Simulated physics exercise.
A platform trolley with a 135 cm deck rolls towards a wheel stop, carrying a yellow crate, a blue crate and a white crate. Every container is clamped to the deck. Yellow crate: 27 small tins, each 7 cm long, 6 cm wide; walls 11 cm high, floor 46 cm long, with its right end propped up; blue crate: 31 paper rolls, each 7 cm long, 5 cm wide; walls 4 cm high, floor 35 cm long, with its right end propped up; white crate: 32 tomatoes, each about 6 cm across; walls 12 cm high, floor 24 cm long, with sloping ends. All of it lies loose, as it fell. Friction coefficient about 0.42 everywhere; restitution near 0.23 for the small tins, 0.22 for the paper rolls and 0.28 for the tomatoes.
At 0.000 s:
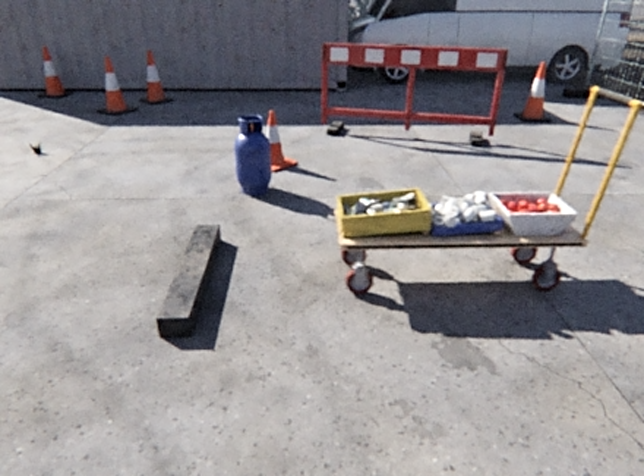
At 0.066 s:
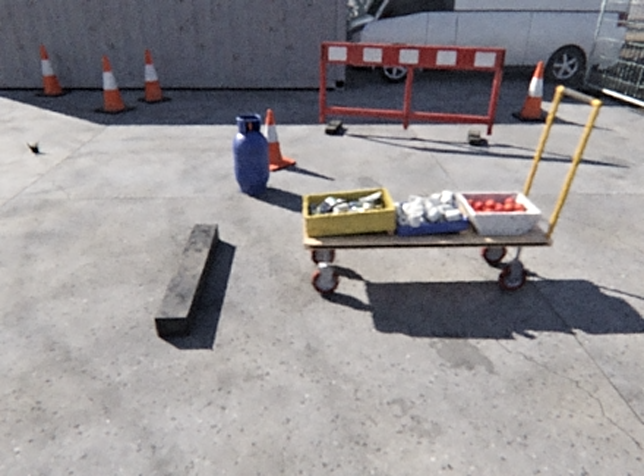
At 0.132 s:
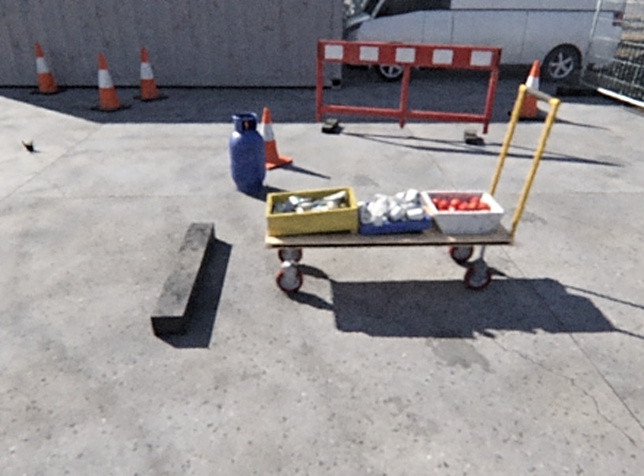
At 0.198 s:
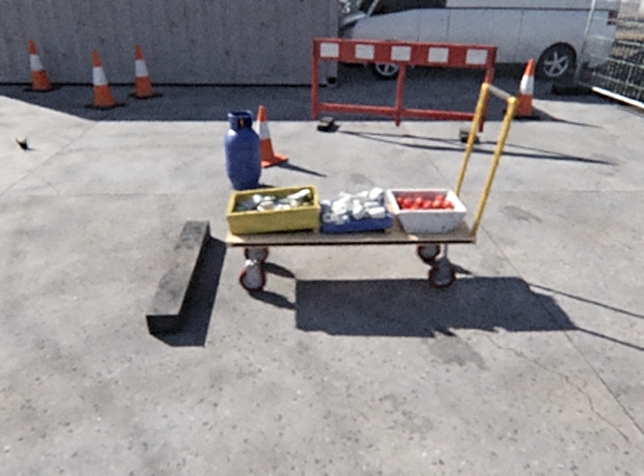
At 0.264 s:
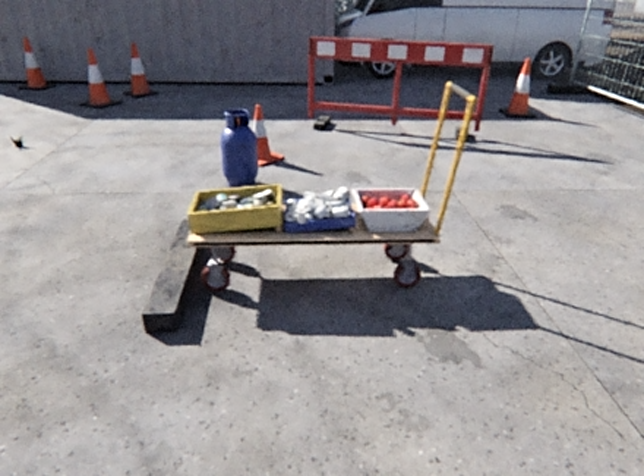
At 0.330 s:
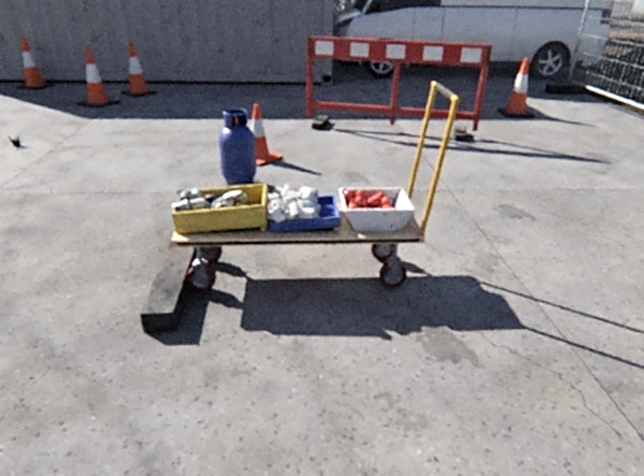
Platform trolley carrying yellow, blue and white crates rolling left across concrete and stopping at a dark block, the loose contents sliding left.
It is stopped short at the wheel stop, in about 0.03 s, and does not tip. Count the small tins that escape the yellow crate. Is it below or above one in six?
The yellow crate loses less than a sixth of its small tins.
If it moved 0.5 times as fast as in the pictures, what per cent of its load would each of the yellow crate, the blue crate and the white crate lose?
In that case yellow crate 0, blue crate 20, white crate 0 per cent.
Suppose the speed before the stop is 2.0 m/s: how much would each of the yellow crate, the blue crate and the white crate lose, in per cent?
In that case yellow crate 0, blue crate 30, white crate 0 per cent.
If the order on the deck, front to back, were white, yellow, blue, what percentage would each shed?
In that case yellow crate 10, blue crate 30, white crate 20 per cent.
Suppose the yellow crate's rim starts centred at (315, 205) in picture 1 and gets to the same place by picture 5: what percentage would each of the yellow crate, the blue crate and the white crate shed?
In that case yellow crate 0, blue crate 20, white crate 0 per cent.
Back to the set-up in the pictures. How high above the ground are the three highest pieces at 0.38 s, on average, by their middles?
Roughly 56 cm.
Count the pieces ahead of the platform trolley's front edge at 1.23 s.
About 2.
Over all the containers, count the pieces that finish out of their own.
About 14.
After 0.38 s, 0 of 27 out of the yellow crate, 4 of 31 out of the blue crate and 0 of 32 out of the white crate.
After 0.50 s, 2 of 27 out of the yellow crate, 7 of 31 out of the blue crate and 3 of 32 out of the white crate.
After 0.73 s, 2 of 27 out of the yellow crate, 9 of 31 out of the blue crate and 3 of 32 out of the white crate.
Final count (at 1.23 s), 2 of 27 out of the yellow crate, 9 of 31 out of the blue crate and 3 of 32 out of the white crate. Asked share, 2 of 27, 7 per cent.
